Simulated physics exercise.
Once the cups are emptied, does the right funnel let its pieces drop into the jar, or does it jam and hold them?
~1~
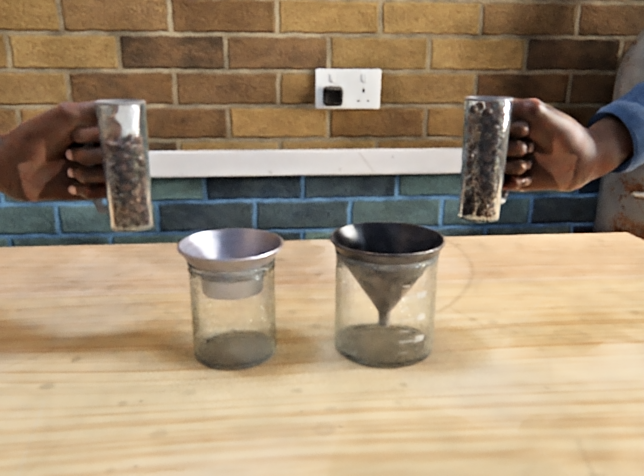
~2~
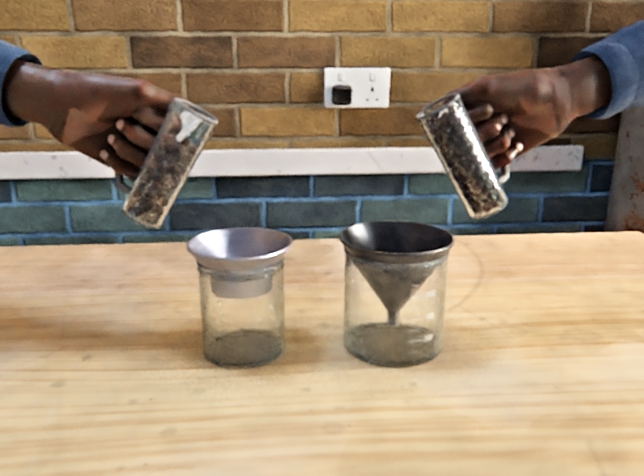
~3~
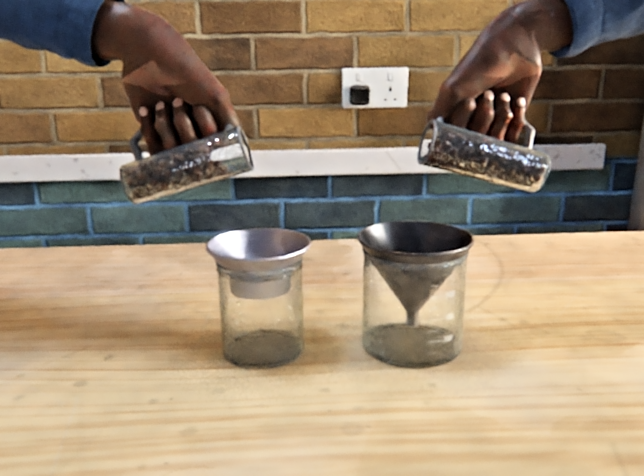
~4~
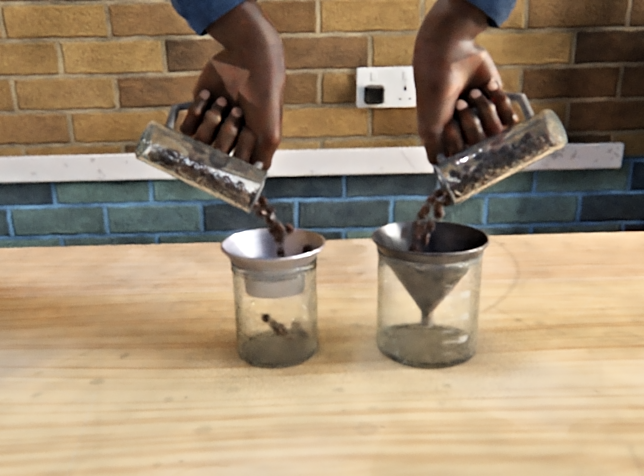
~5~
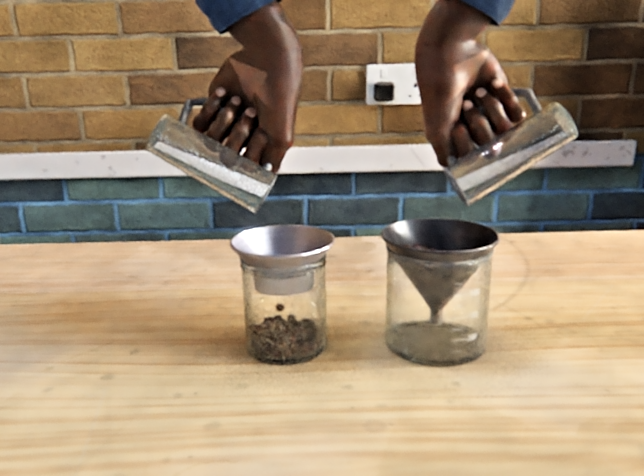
The right funnel jams and holds its pieces, leaving its jar empty. The left funnel lets everything through into the jar below.
